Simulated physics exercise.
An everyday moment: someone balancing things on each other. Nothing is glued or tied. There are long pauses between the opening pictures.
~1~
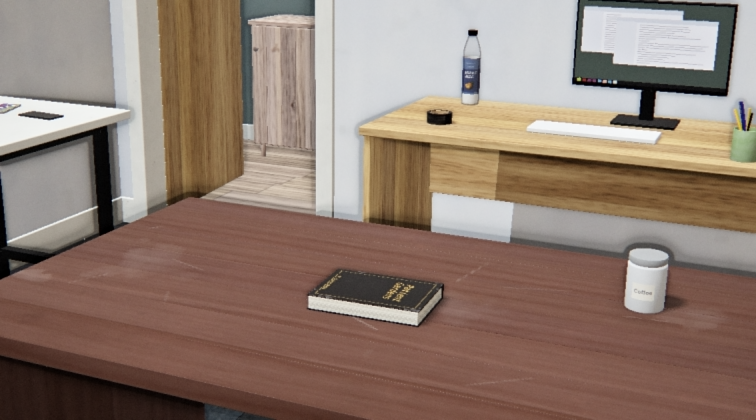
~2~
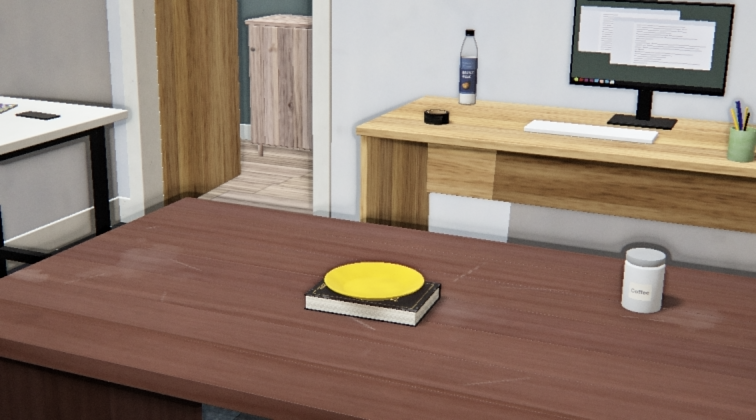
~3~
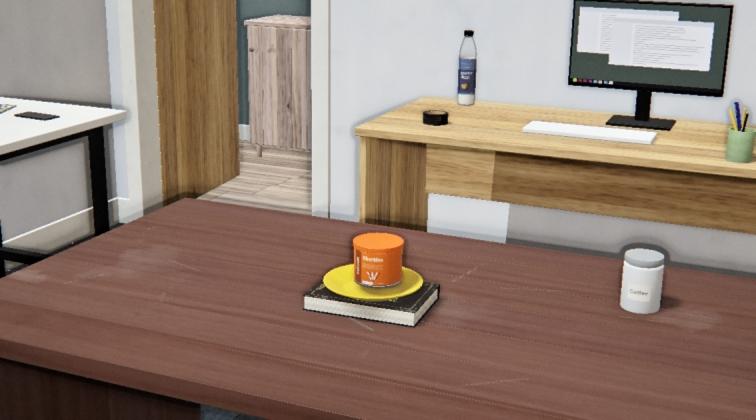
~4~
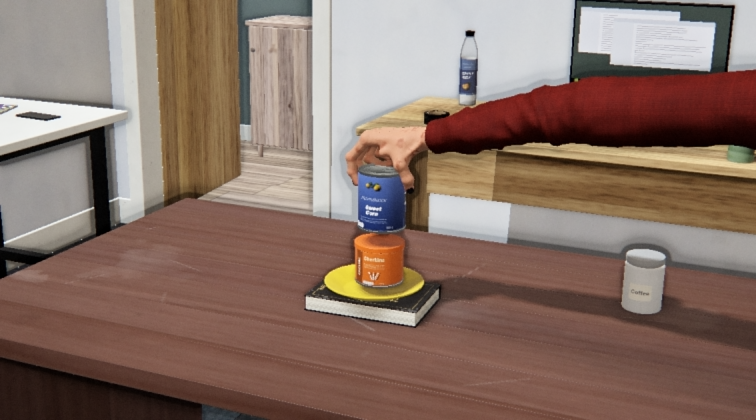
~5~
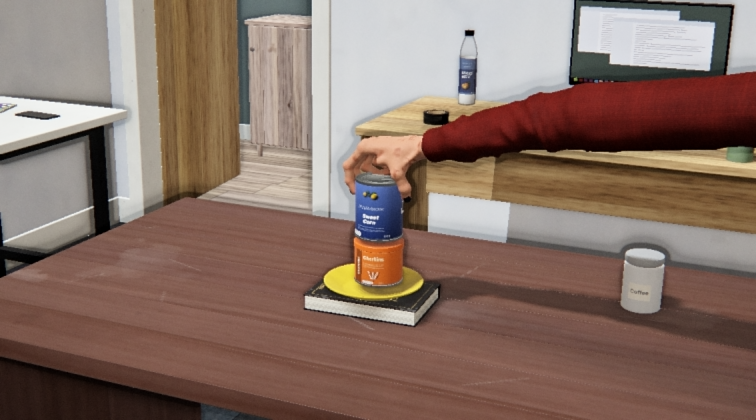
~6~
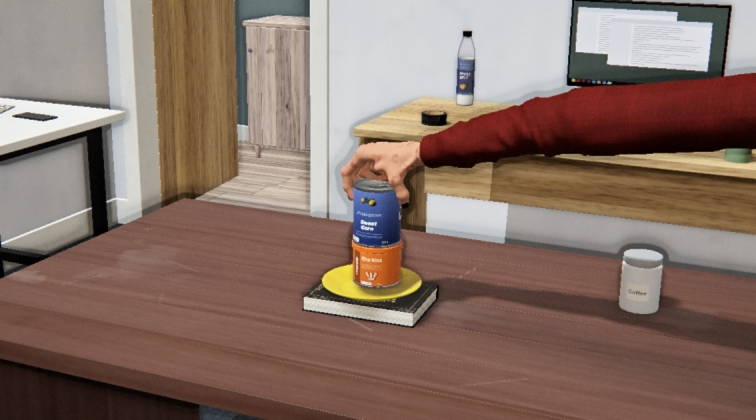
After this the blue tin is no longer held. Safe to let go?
The pile stays up.
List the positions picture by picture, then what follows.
The last thing is not in view yet, in the first picture.
The last thing is not in view yet; black book (374, 296), in the second picture.
The last thing is not in view yet; orange tub (378, 260), in the third picture.
Coming down; blue tin (382, 198); black book (374, 297), in the fourth picture.
Coming down; blue tin (379, 207); orange tub (379, 260), in the fifth picture.
Set down, still held; blue tin (377, 212); black book (371, 297), in the sixth picture.
Then, 0.20 s later than the last frame, all is still.
Then, 0.50 s later than the last frame, blue tin resting near (377, 213).
When it is over, all 5 as before. End places, in pixels of the last picture, blue tin near (377, 213). The pile holds.
